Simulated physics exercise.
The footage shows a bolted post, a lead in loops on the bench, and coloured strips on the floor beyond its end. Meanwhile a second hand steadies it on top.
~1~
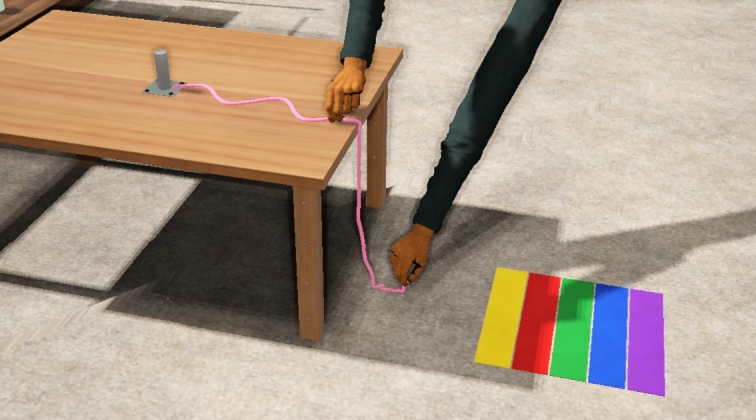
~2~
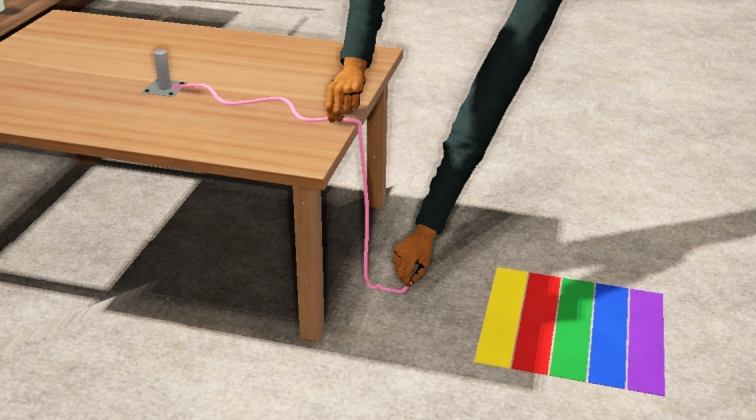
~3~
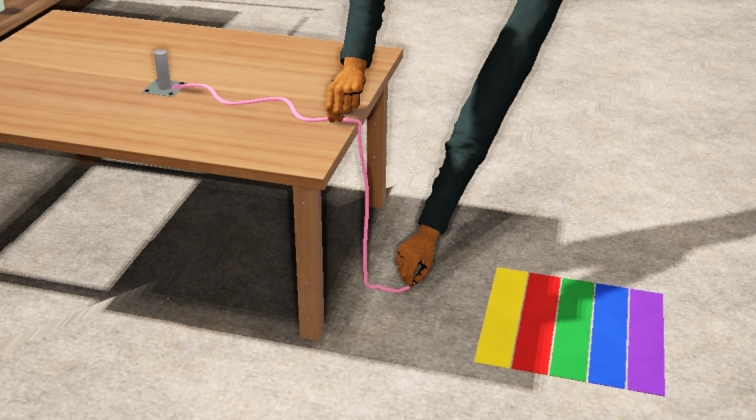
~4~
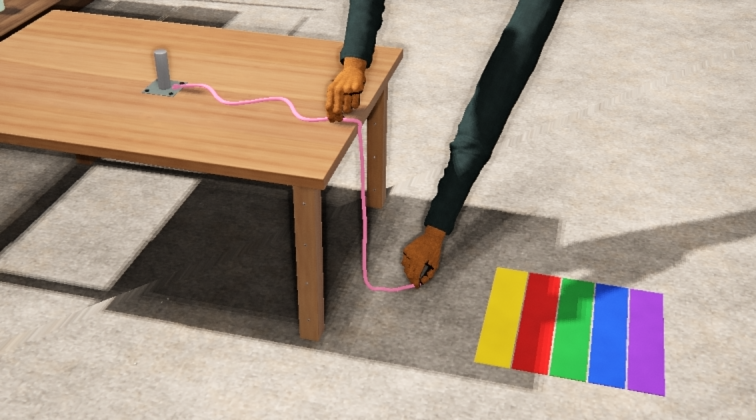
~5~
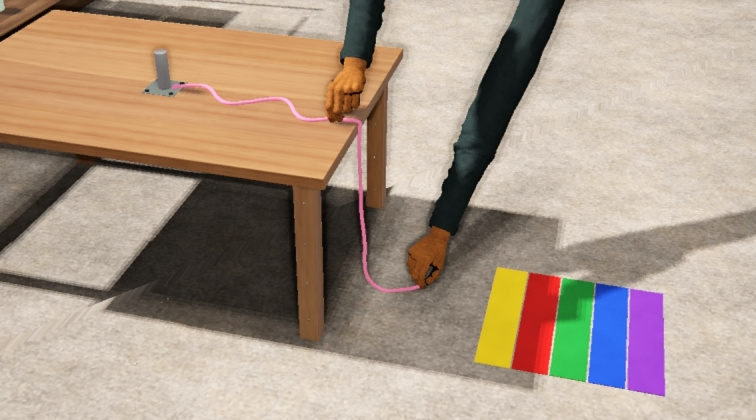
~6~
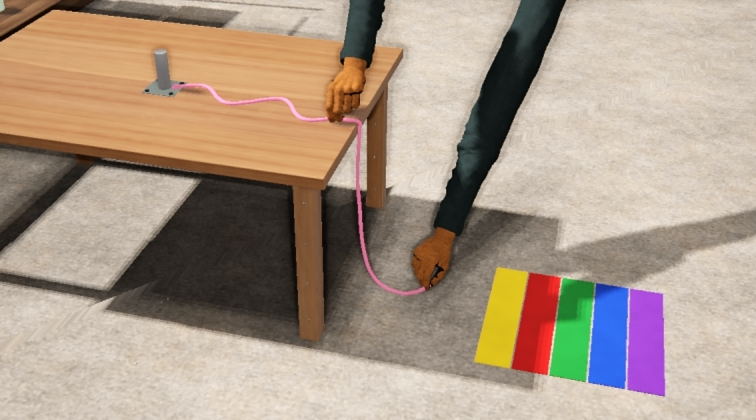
At first, a pink lead runs in loose waves across a wooden table and hangs over its edge to the floor, one hand at the edge and another gripping the low end. The lower hand then shifts slightly right, toward the coloured strips, and the hanging part smooths into a rounder curve.
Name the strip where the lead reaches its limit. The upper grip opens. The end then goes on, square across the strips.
Green.
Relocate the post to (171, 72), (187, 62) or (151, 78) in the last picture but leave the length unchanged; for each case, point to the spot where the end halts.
Places per try: (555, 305); (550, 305); (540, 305).
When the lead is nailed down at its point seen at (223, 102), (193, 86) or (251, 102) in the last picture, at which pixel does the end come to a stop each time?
Near (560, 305), (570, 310) and (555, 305).
Soon after, end near (501, 297); over yellow.
Then, end near (548, 305); over red.
At full stretch, end near (577, 310); over green. It gets as far as the green strip.
